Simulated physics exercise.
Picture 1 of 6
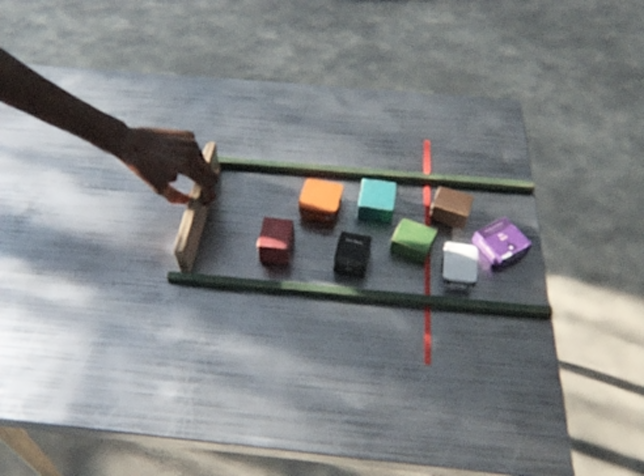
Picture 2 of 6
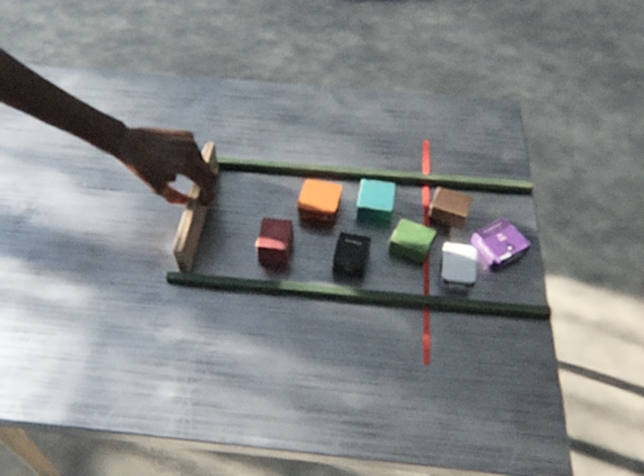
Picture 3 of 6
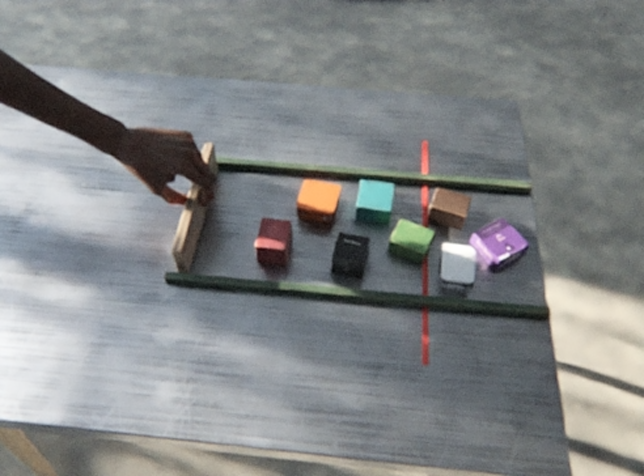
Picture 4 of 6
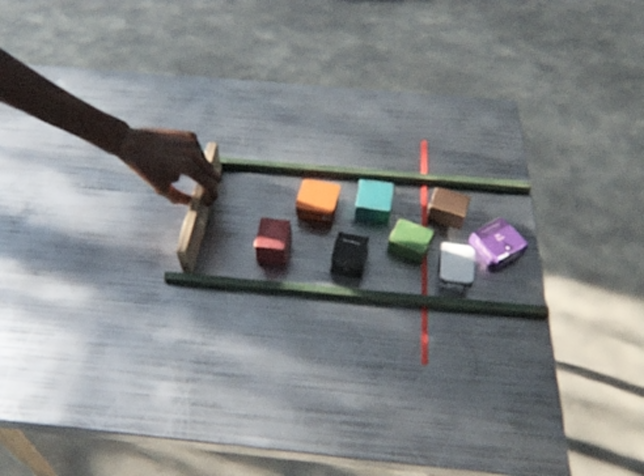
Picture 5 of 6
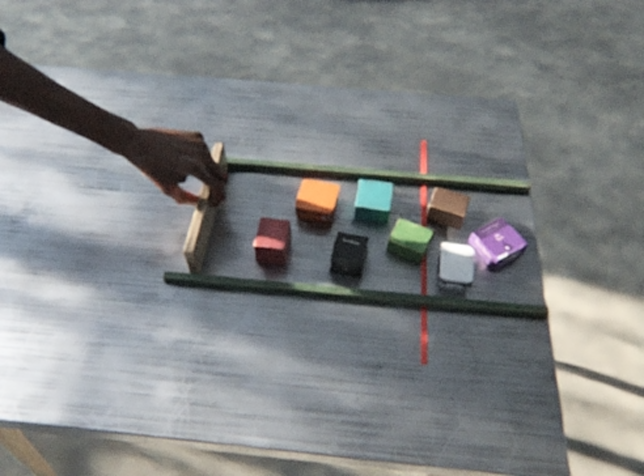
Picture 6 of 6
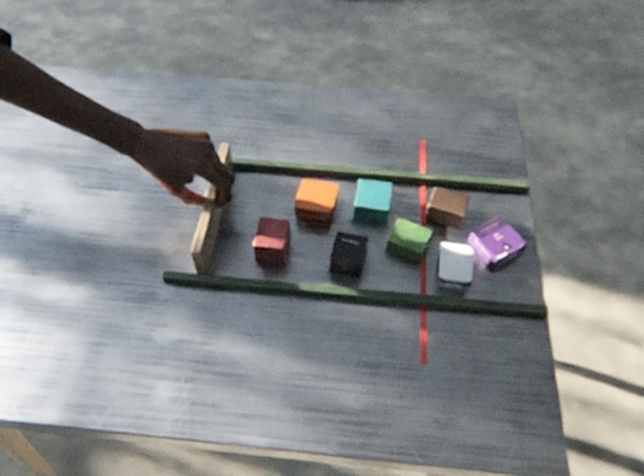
A hand slides a wooden board slightly right toward scattered colourful blocks that stay still.
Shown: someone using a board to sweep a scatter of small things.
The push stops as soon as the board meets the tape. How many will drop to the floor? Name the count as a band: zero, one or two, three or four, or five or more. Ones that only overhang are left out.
The count falls in the zero band.
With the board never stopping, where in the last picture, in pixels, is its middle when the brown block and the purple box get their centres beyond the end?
(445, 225) and (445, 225), roughly.
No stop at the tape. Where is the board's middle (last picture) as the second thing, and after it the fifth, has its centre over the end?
First around (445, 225), then around (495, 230).
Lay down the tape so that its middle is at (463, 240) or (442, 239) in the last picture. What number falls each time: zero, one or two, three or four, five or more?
For each place: Either three or four; zero.
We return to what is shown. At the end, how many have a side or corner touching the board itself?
The figure is 2.
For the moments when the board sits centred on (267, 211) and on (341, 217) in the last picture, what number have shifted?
Counts: 1, 4.
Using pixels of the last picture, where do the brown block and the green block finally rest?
The brown block at (514, 210), the green block at (472, 242).
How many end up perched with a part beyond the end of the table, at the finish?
Looks like 1 of them.
A little later, none off yet; purple box at rest near (497, 242); white case at rest near (454, 267); brown block at rest near (447, 208).
Next, none off yet; purple box at rest near (497, 242); white case shifted a little near (469, 272); brown block shifted about its own width near (480, 207).
When it is over, the number that fall off is zero.
